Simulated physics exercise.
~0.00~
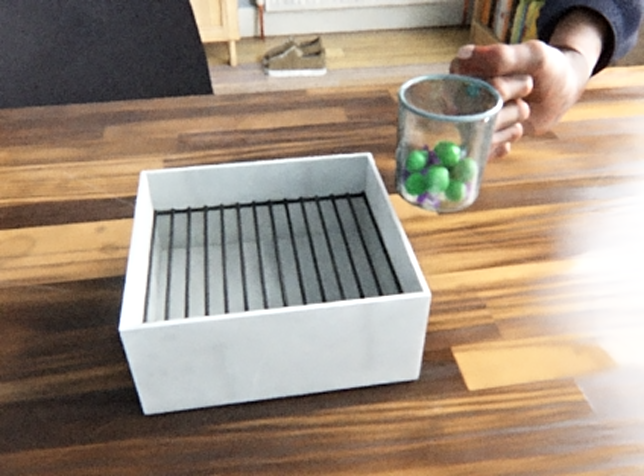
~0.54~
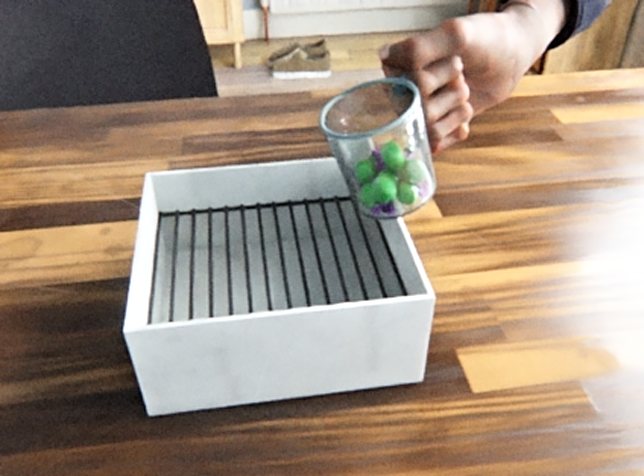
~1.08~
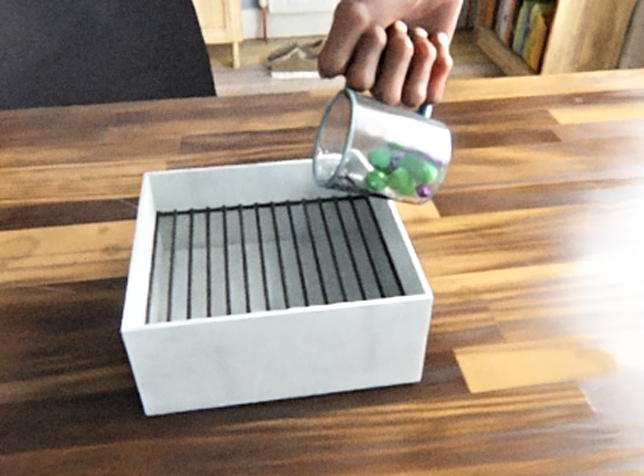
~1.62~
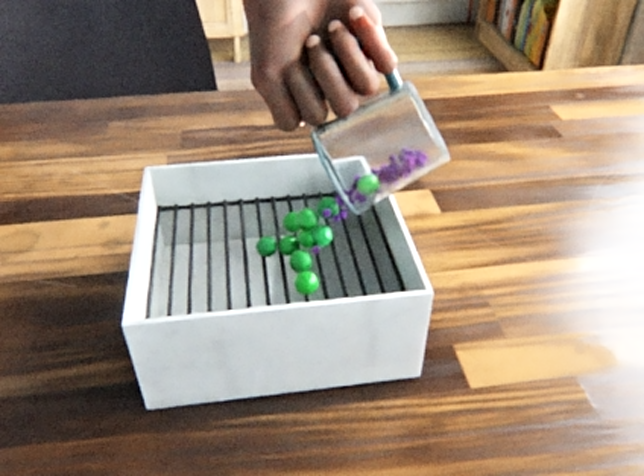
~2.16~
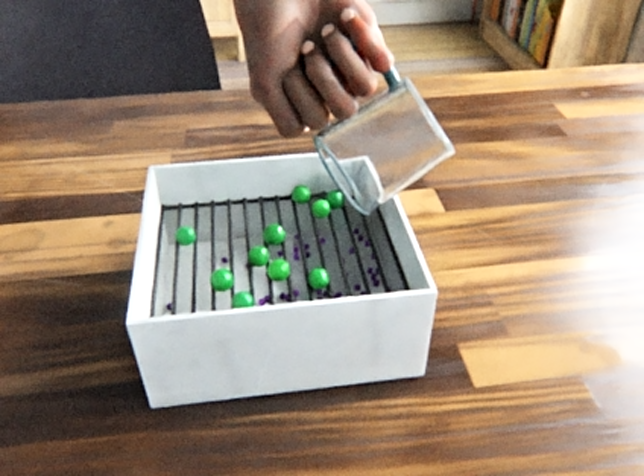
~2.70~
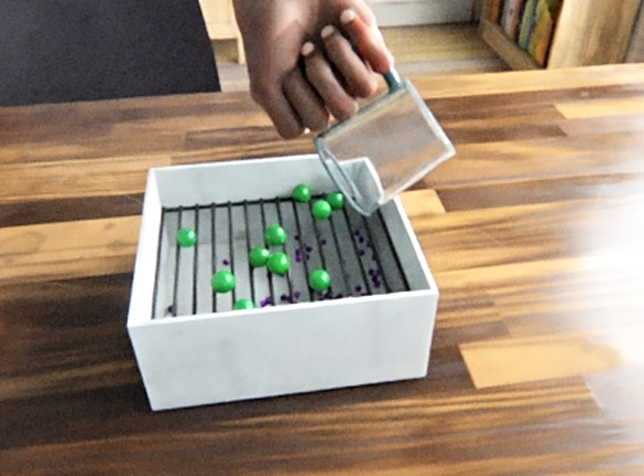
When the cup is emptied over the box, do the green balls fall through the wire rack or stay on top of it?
The green balls stay on top of the rack, held back by the wires, while the small purple pieces pass through to the space below.
